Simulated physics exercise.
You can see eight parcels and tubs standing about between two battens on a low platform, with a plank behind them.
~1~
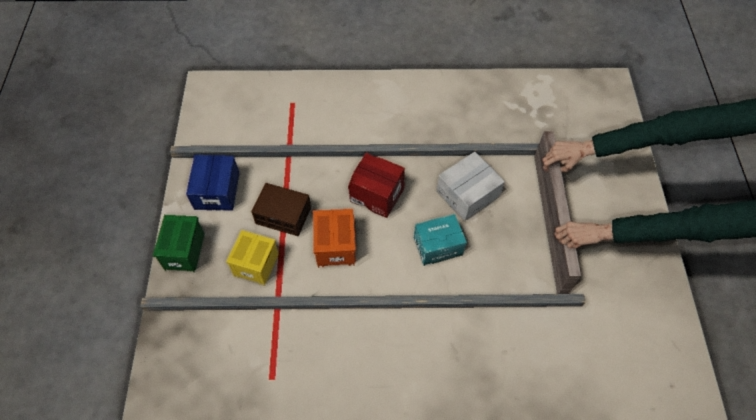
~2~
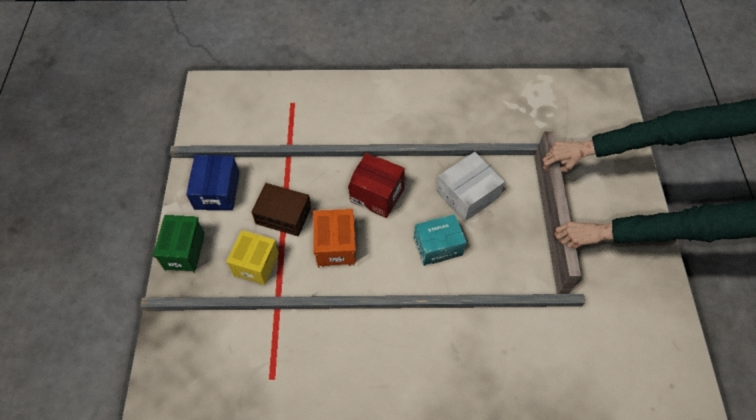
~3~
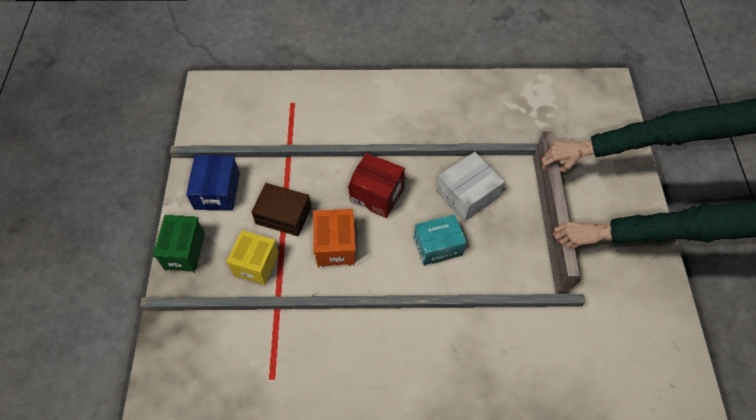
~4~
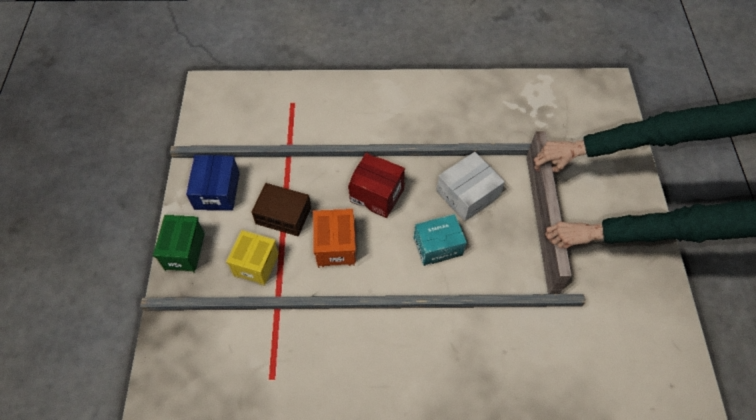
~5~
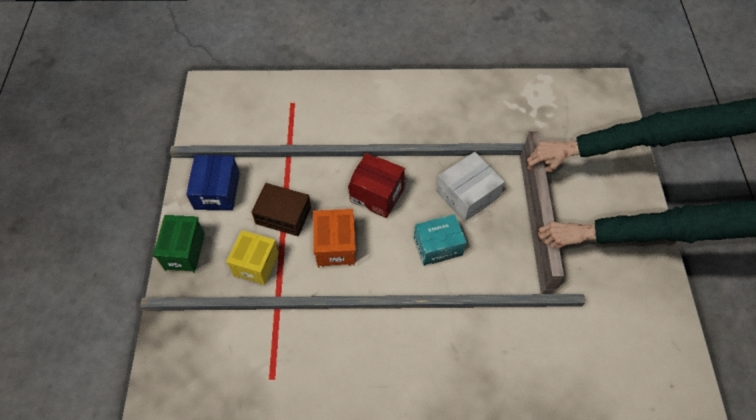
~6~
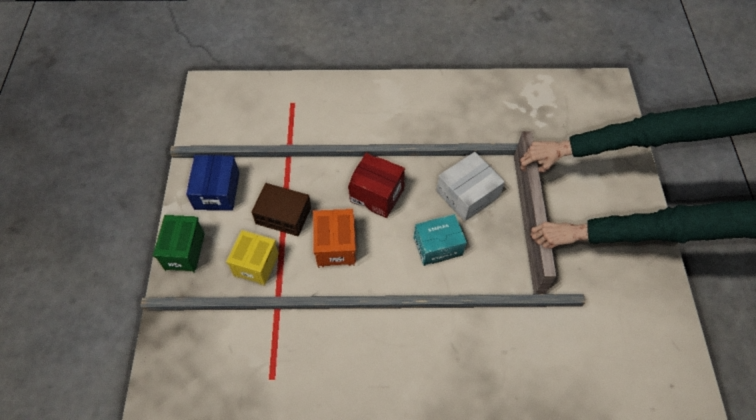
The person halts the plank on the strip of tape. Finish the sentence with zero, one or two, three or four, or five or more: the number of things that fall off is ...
The number of things that fall off is one or two.
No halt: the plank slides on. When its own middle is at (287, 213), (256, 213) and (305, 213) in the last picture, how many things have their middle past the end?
Counts: 1, 3, 0.
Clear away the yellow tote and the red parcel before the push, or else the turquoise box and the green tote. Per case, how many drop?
The answer is 0 and then 0.
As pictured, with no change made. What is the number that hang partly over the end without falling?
The number overhanging is 2.
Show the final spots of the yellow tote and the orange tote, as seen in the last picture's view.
The yellow tote comes to rest close to (177, 265), while the orange tote rests close to (218, 238).
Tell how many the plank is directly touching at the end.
2 end up touching it.
A little later, none off yet; green tote at rest near (181, 244); blue box at rest near (214, 183); yellow tote at rest near (254, 258).
When it is over, the number that fall off is one or two; down, green tote.
